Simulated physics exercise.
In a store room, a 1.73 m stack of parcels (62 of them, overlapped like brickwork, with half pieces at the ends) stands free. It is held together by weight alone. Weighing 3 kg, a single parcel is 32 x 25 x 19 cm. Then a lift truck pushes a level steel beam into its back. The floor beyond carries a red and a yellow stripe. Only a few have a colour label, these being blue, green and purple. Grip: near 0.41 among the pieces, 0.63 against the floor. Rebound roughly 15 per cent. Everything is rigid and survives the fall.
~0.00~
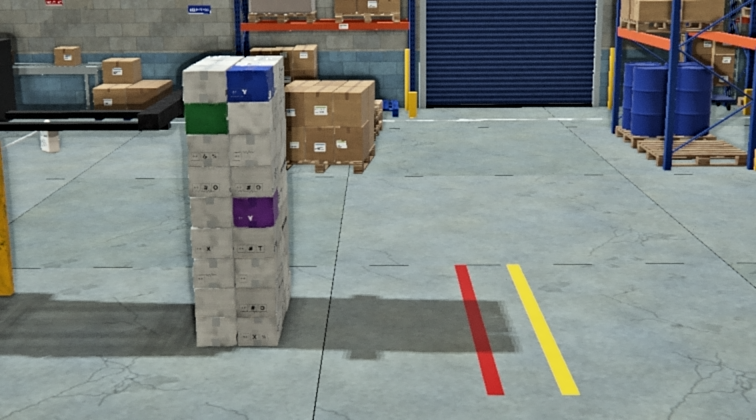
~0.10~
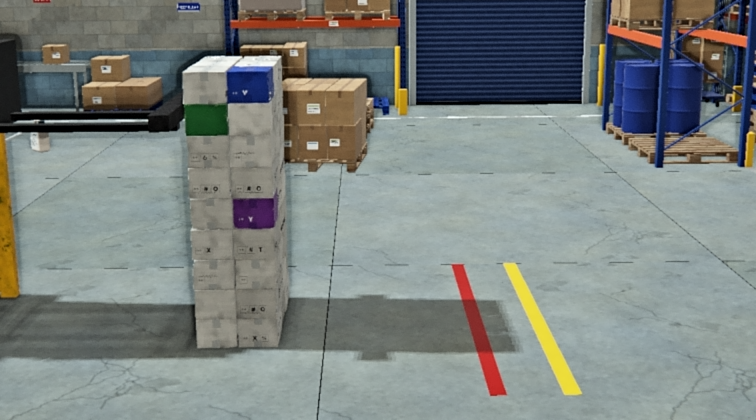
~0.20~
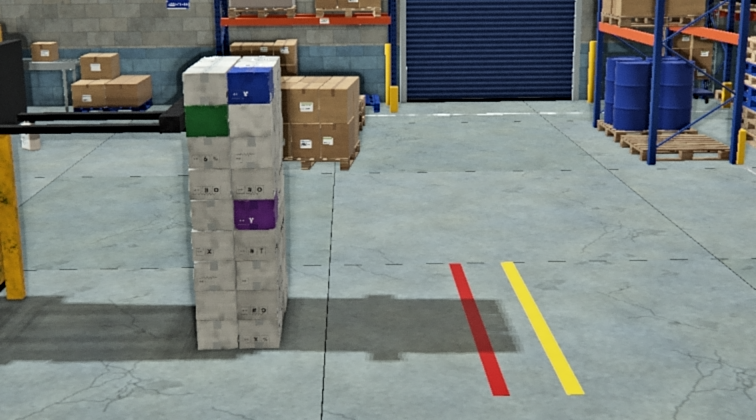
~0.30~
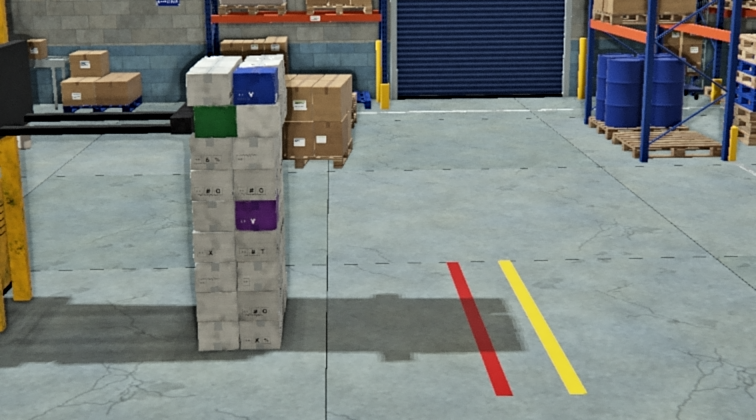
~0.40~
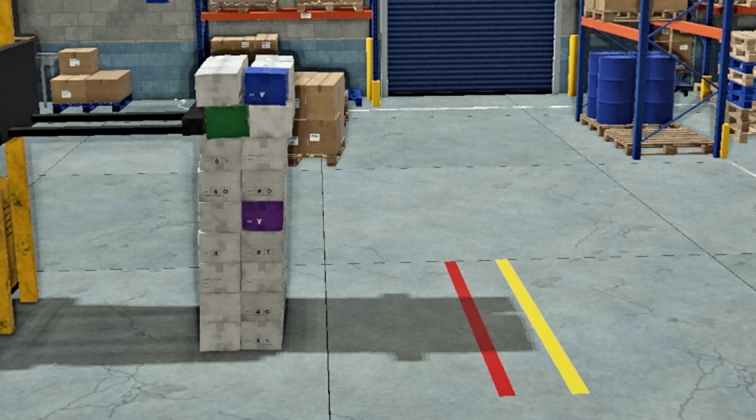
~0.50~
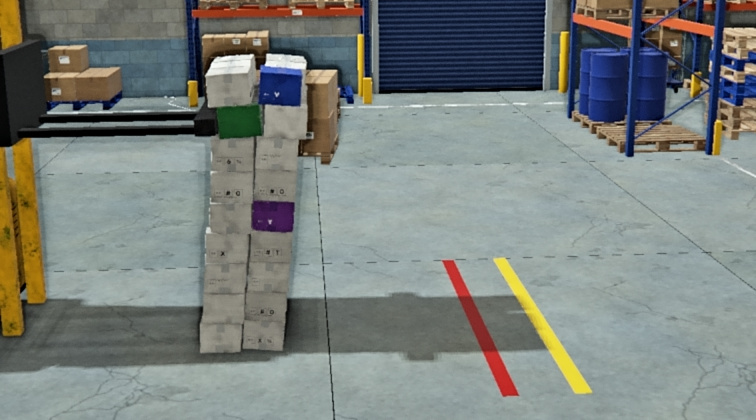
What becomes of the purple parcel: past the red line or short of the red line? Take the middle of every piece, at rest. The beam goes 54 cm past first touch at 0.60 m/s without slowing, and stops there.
Honestly, it never makes it to the line.
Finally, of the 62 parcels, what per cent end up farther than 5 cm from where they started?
The shifted ones make up 90 per cent.
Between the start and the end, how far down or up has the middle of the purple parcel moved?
Its middle ends around 75 cm lower.
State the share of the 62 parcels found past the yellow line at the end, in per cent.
15 per cent or so.
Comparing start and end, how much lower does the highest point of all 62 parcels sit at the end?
Lower by close to 120 cm.
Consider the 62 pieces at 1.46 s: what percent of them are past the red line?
15 %.
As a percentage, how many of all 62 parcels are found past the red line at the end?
Roughly 25 per cent of them.
After 0.98 s, none of the 62 parcels past the red line, 62 disturbed; purple parcel leaning 25°; blue parcel leaning 25°, 11 cm lower.
After 1.46 s, 10 of the 62 parcels past the red line; purple parcel on its side; blue parcel leaning 73°, 1.23 m lower.
At rest (3.0 s), 16 of the 62 parcels past the red line; purple parcel on its side; blue parcel upside down; green parcel on its side. As the last picture would show them, middles, purple parcel near (437, 317), blue parcel near (673, 306).
